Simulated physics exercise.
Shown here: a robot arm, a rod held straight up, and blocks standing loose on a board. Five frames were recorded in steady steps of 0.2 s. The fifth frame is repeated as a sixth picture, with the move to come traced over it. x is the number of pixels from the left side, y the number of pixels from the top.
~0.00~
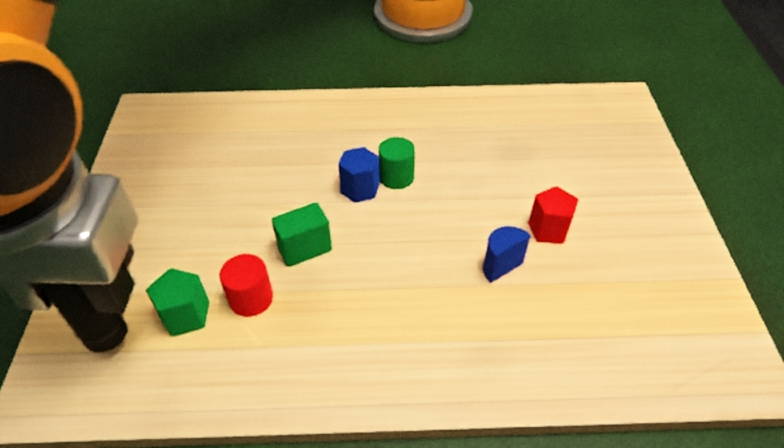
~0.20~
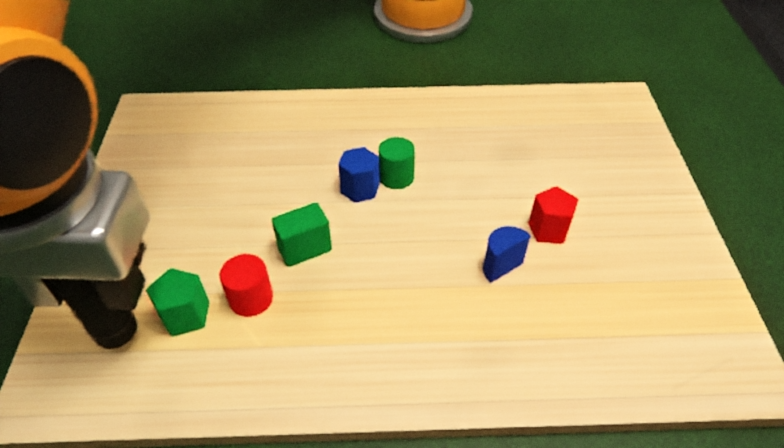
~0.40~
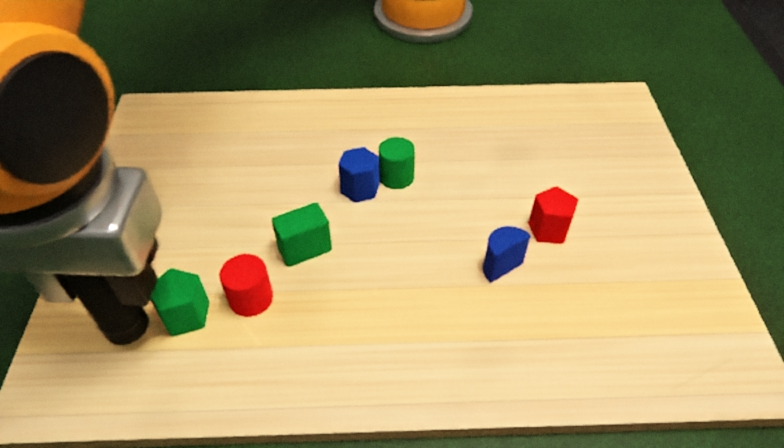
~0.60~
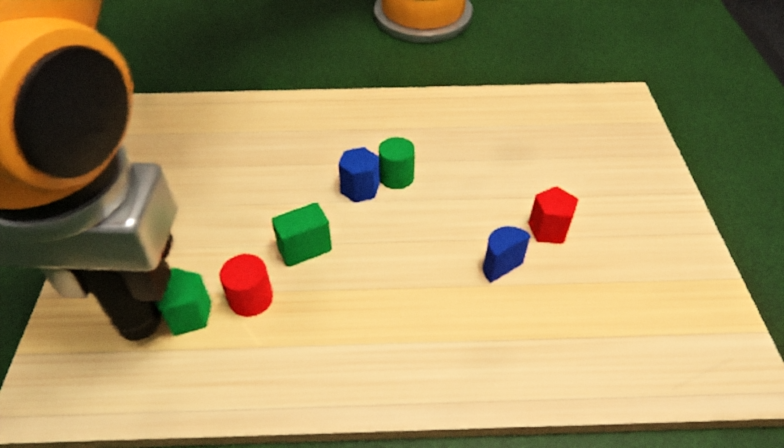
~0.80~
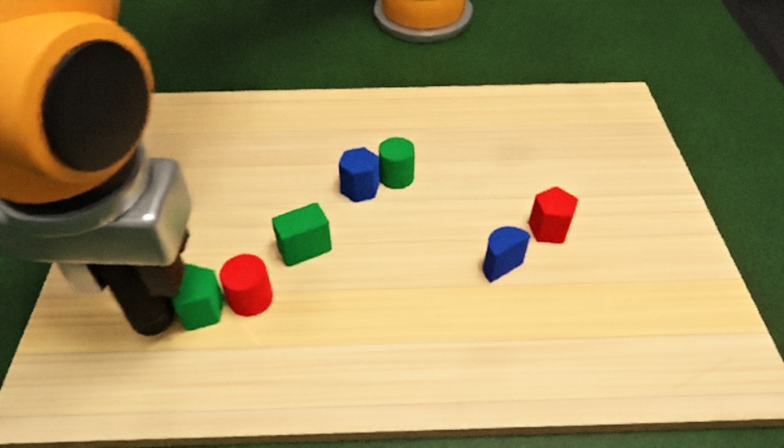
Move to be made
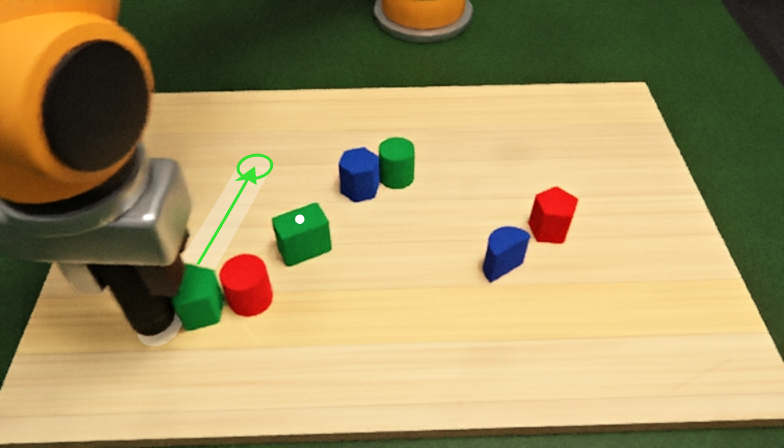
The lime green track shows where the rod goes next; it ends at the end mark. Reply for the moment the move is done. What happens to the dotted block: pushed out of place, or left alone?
Here the dotted block stays on its spot.
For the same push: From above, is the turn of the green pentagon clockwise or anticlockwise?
Twists clockwise.
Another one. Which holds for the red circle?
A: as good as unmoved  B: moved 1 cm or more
I choose B.
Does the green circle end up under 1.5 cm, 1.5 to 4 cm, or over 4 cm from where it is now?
Its displacement is below 1.5 cm.
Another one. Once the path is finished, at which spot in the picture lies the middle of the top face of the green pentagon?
It comes to (223, 248).
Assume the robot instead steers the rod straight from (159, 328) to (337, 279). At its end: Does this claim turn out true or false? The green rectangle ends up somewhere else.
True - the claim holds.
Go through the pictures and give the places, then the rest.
Tip of the rod at (106, 335), middles of tops, green pentagon at (173, 288), red circle at (243, 271), green rectangle at (300, 219), green circle at (397, 148), in the first picture.
Rod at (116, 331), nothing pushed, in the second picture.
Rod at (128, 328), nothing pushed, in the third picture.
Rod at (140, 323), green pentagon at (175, 287), in the fourth picture.
Rod at (154, 319), green pentagon at (189, 283), red circle at (243, 271), green rectangle at (300, 219), green circle at (397, 148), in the fifth picture.
The line goes in a line from (159, 328) to (255, 167); the dot is on the green rectangle.
On the path given first. One third of the way, rod at (193, 257); green pentagon at (223, 248), turned 55° clockwise; red circle at (262, 267).
Two thirds of the way, rod at (225, 203); green pentagon at (223, 248), turned 55° clockwise; red circle at (262, 267).
At the end, rod at (253, 157); green pentagon at (223, 248), turned 55° clockwise; red circle at (262, 267); green rectangle unmoved; green circle unmoved.
